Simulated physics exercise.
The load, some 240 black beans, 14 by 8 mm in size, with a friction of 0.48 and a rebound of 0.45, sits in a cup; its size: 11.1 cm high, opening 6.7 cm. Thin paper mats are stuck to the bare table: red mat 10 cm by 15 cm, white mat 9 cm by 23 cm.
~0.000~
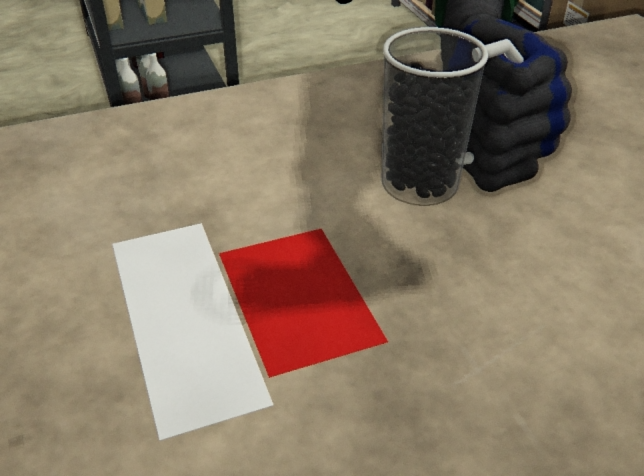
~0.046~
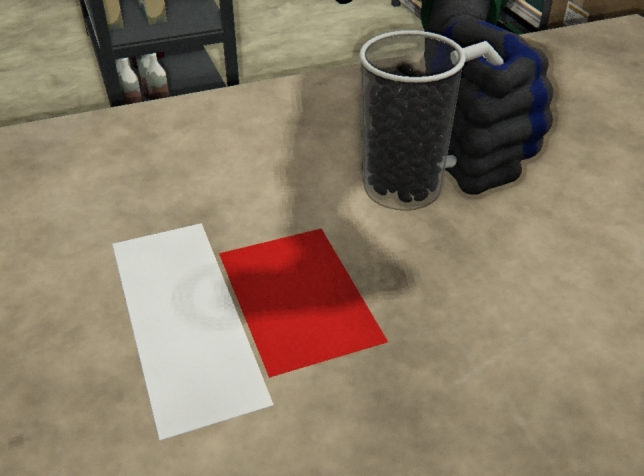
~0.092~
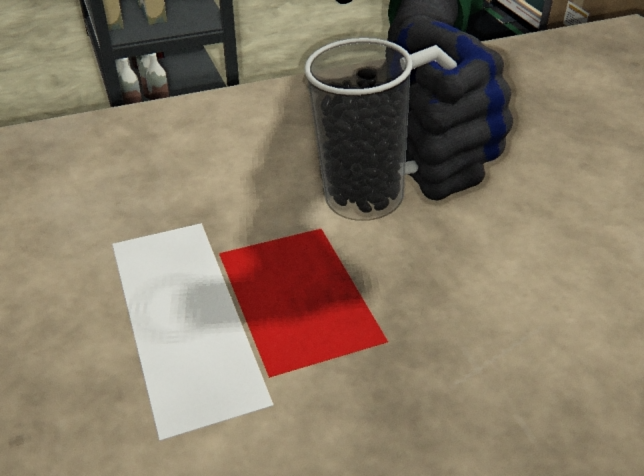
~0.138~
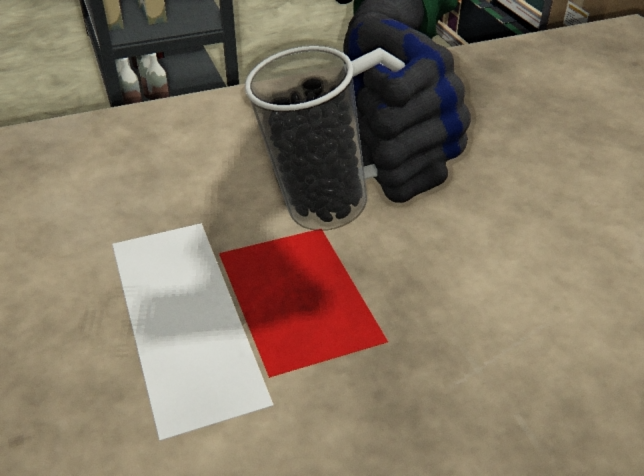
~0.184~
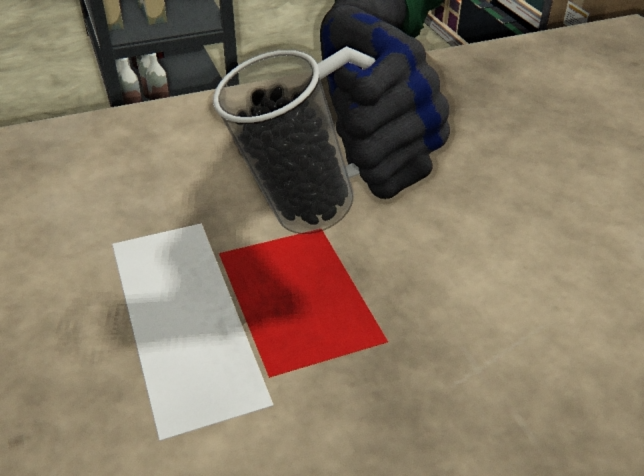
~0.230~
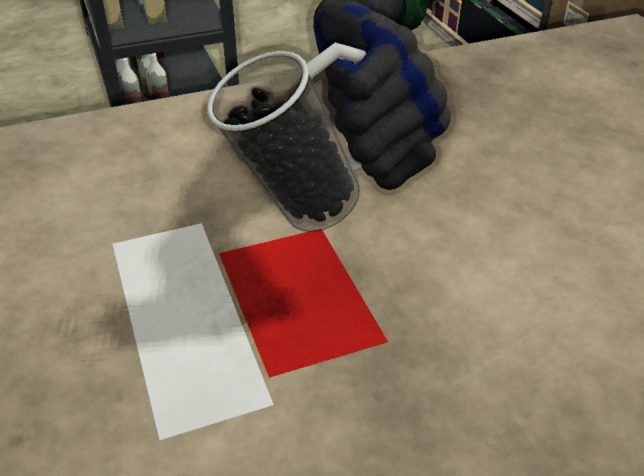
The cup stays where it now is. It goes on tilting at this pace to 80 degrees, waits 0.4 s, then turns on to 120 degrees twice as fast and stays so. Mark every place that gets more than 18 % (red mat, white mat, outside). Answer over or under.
Red mat under, white mat over, outside over.
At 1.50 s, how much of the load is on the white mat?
About 45 per cent by then.
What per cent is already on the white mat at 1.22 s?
Near 0 per cent so far.
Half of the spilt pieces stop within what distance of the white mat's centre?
Some 10 cm.
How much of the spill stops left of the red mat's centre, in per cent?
Some 100 per cent.
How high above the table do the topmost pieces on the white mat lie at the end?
Some 2.0 cm.
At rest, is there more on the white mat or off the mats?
More ends on the white mat.
After 0.61 s, tilt 76 degrees; cup 100 %; middle of all pieces on or above the table near (304, 153).
After 0.93 s, tilt 80 degrees; cup 100 %; middle of all pieces on or above the table near (303, 153).
Then, at 1.22 s, tilt 100 degrees; cup 100 %; middle of all pieces on or above the table near (303, 152).
After 1.50 s, tilt 120 degrees; cup 50 %, white mat 45 %; middle of all pieces on or above the table near (249, 233).
By 2.9 s all is still; cup 0 %, red mat 10 %, outside 35 %, white mat 55 %.
